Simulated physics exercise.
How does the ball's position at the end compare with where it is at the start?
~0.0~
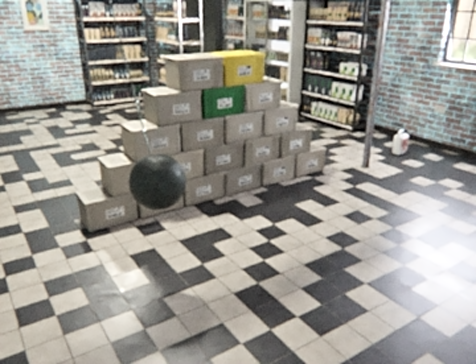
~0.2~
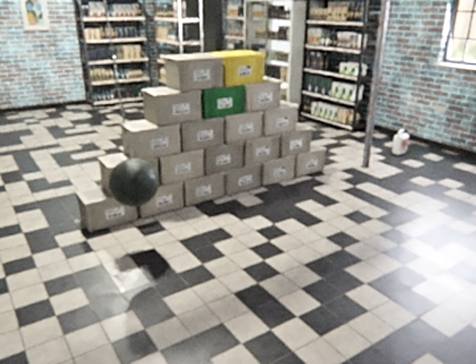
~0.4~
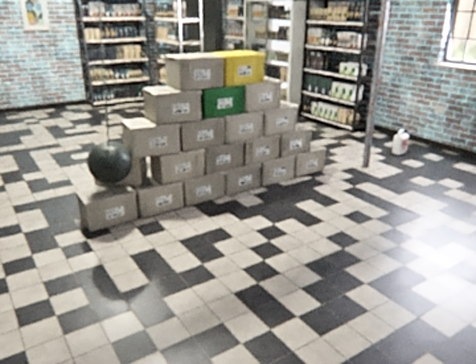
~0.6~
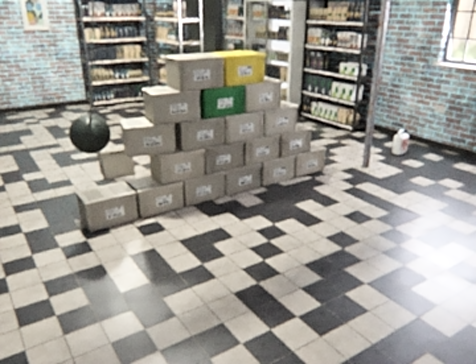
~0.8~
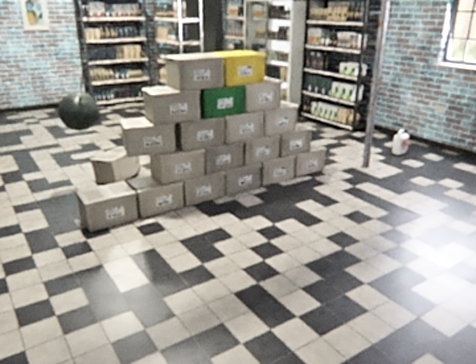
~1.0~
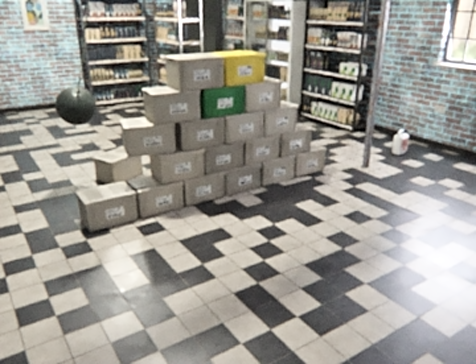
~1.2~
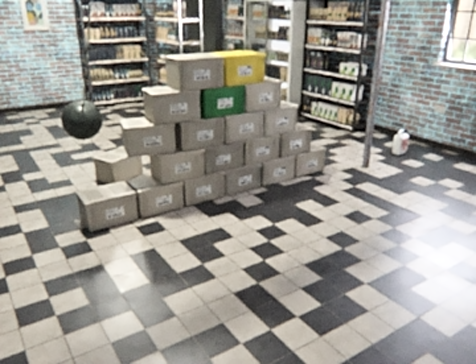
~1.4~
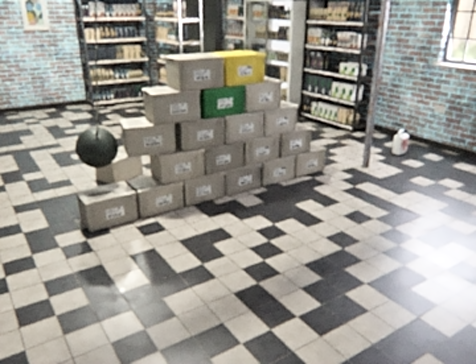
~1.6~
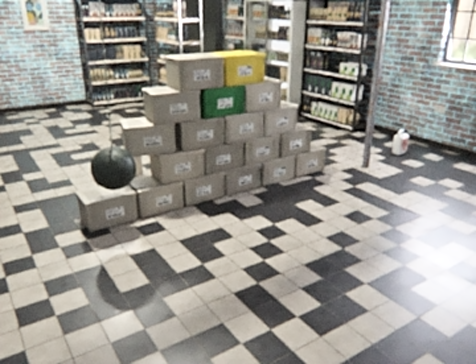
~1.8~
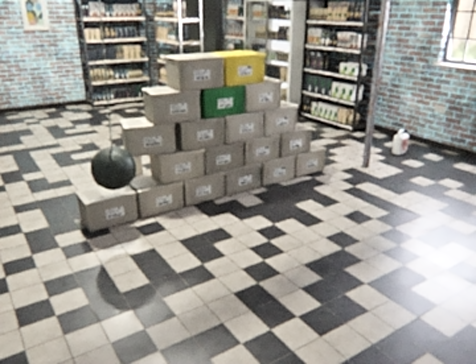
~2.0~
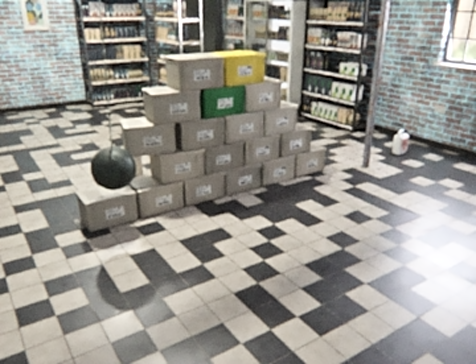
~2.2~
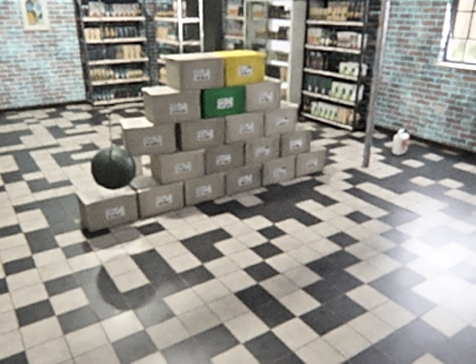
At the end the ball hangs farther to the left and slightly higher in view, by the left end of the stack, than it does at the start.
